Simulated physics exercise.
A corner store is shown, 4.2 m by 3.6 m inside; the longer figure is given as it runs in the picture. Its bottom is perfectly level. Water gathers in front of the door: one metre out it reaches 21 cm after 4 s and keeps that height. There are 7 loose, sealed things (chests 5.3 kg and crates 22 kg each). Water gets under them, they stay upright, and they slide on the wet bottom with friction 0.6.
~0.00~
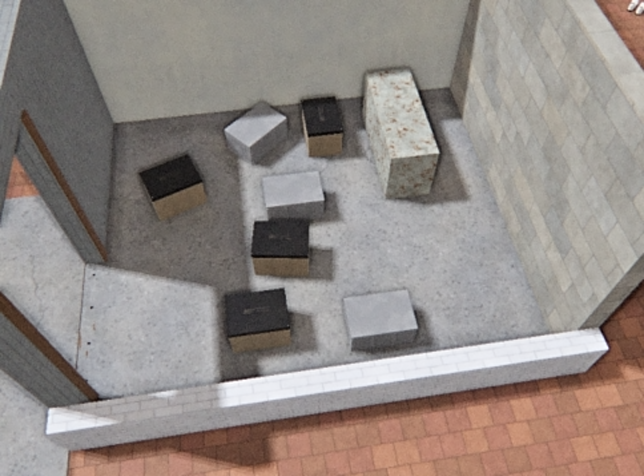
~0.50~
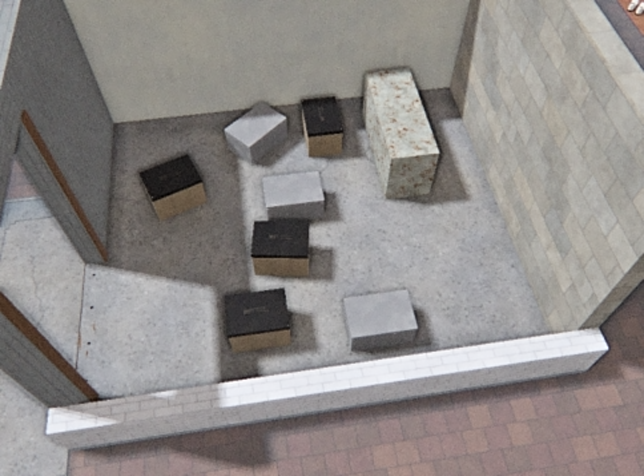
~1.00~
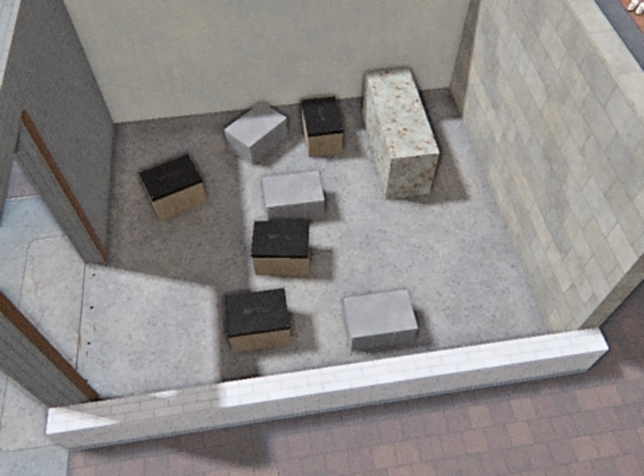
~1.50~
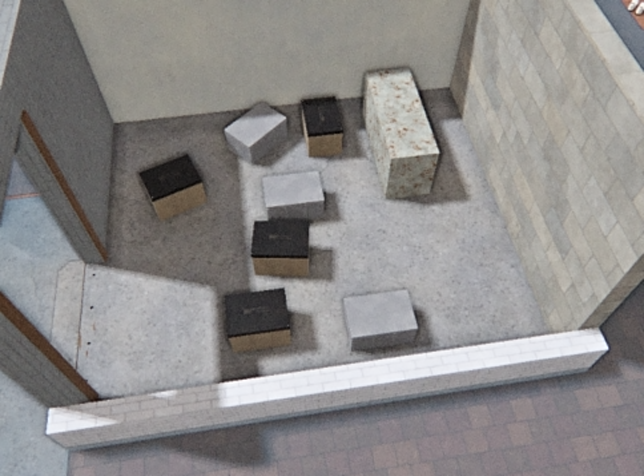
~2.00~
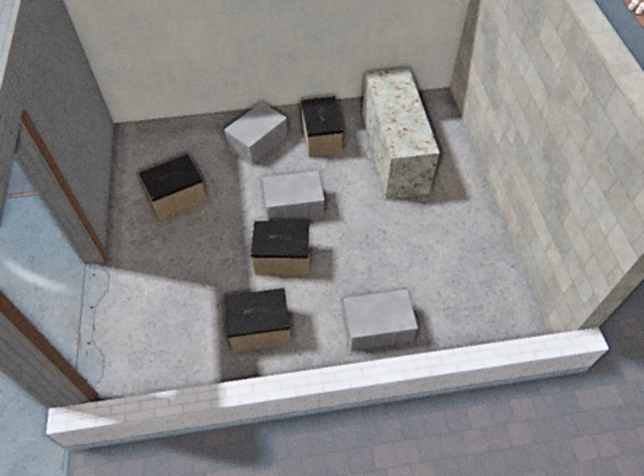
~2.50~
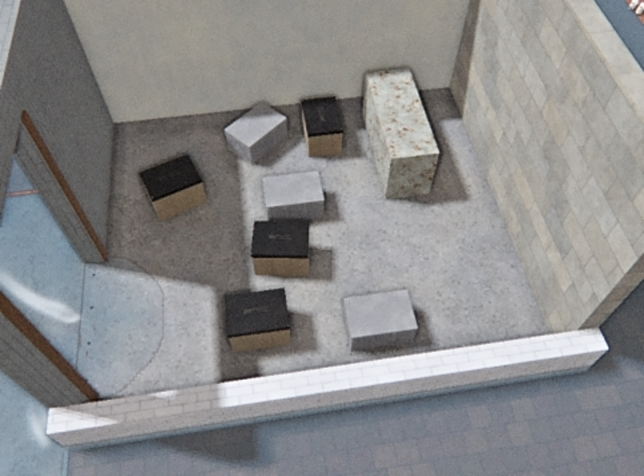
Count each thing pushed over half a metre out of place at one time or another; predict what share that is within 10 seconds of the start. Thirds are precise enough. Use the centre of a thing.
Expect a mid share, one third to two thirds.
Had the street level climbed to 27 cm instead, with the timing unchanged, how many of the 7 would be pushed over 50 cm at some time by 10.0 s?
It would come to 6 of them.
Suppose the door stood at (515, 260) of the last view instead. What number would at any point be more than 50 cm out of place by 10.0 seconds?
Then 4 of them would.
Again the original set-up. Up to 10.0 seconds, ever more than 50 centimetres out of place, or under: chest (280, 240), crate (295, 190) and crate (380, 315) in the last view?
Order as asked - a bigger shift, a smaller shift, a bigger shift.
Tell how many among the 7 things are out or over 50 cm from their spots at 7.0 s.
2.
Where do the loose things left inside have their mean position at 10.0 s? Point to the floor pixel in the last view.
Mean position: Approximately (338, 171).
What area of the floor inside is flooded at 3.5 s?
My estimate is roughly 2.5 m2.
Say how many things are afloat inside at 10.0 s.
I'd say 5 of them.
After 3.5 s 0 of 7 are over 50 cm from their spots; 0 afloat.
After 4.5 s 1 of 7 are over 50 cm from their spots; 1 afloat.
After 7.0 s 2 of 7 are over 50 cm from their spots; 1 afloat.
After 10.0 s 3 of 7 are over 50 cm from their spots, and 3 have been at some point; 5 afloat.
